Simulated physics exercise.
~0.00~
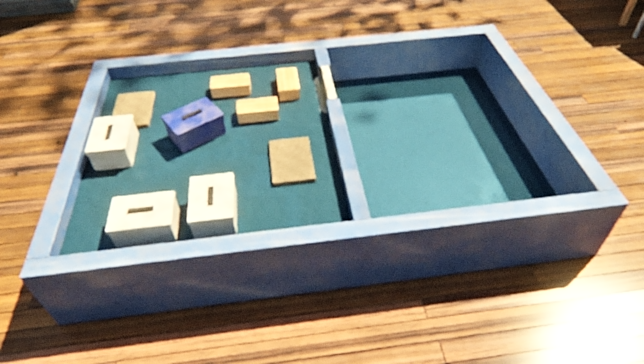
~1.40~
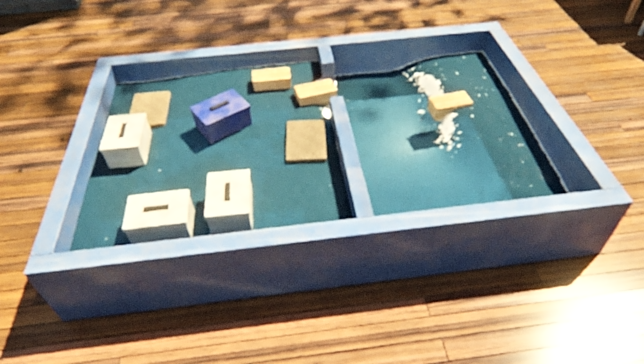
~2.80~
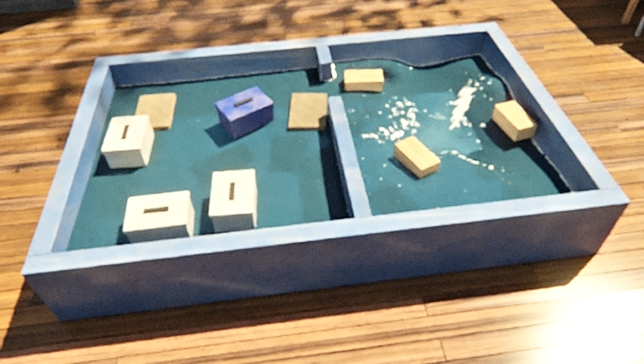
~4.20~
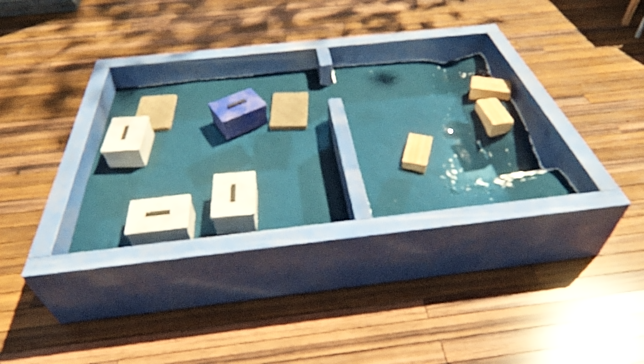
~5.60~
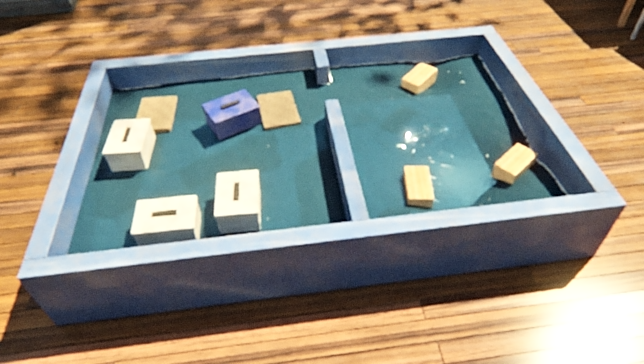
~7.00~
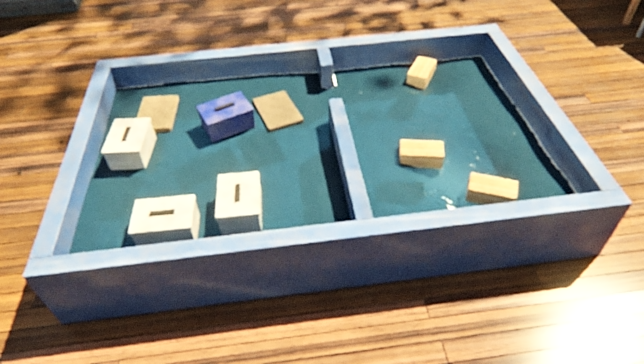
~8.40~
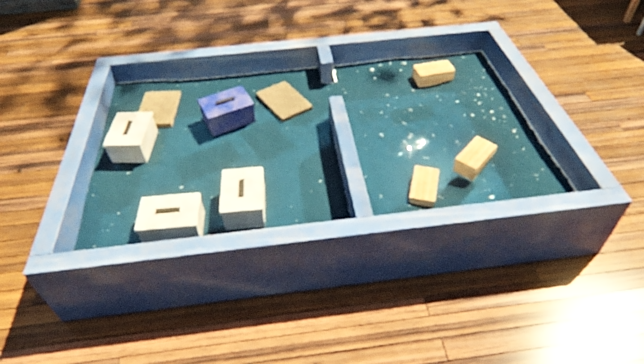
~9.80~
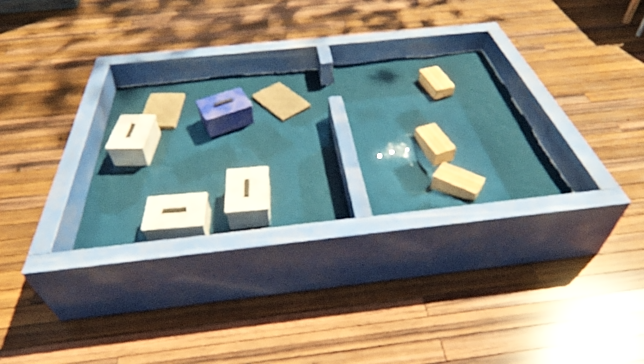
A shallow blue two-part tank sits on a sunlit wooden floor, seen from above by a slightly swaying camera. In its left part are a blue tote, three cream totes, three small yellowish blocks and two flat tan pieces, while the right part is empty. Water spreads through a gap in the divider, and the small blocks drift through one after another amid white foam. The blue tote shifts right, then eases back slightly. At the end, the three small blocks float on the right, while the totes and flat pieces remain on the left.
